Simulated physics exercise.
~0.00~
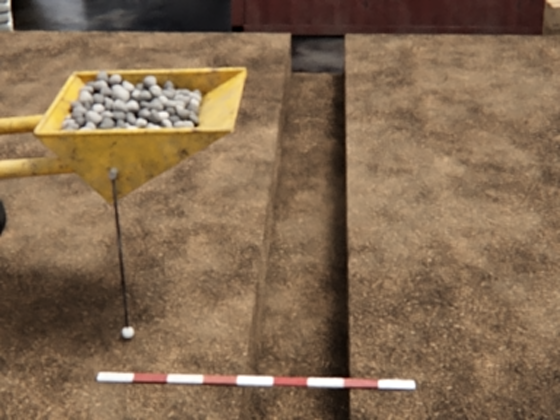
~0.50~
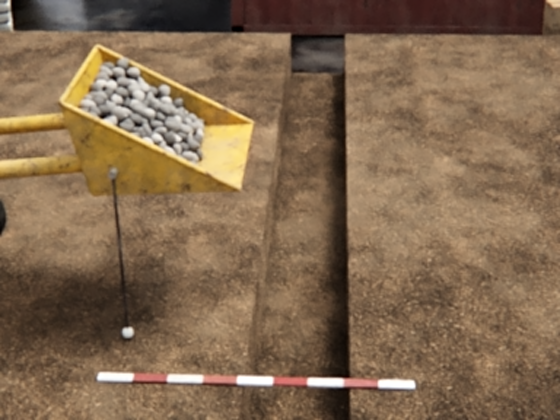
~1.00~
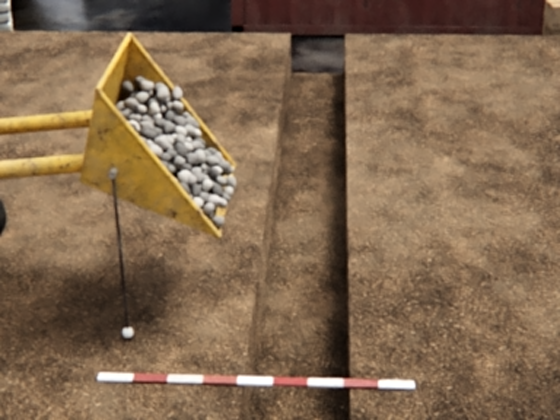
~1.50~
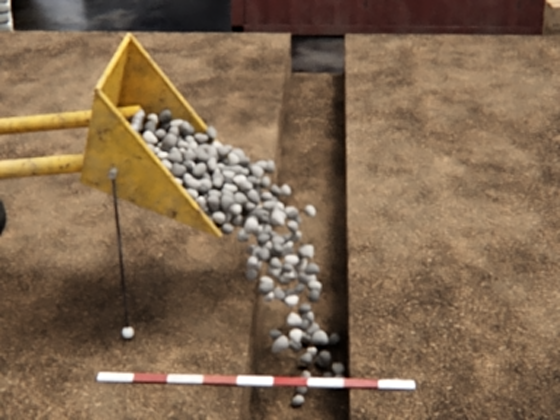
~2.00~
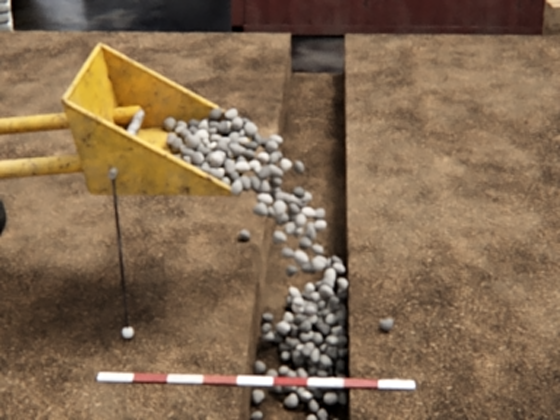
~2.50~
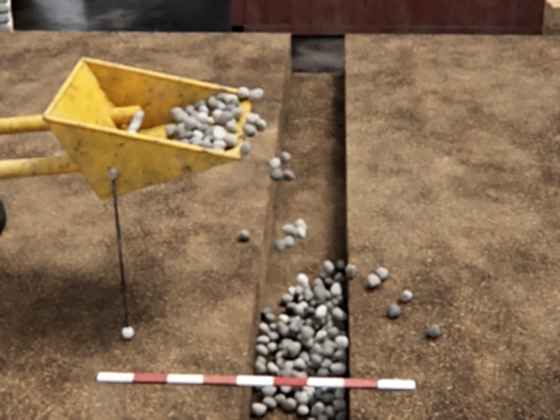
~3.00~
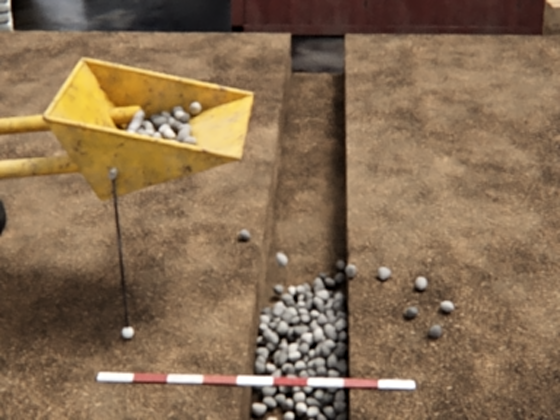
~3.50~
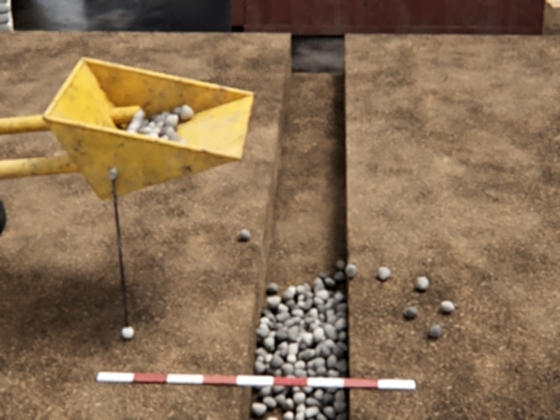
The clip shows a yellow bucket of rounded grey stones tipping forward beside a trench in brown ground, pouring most of them into it, then tilting partway back. It ends still, with some stones left in the bucket and a few scattered on the ground.
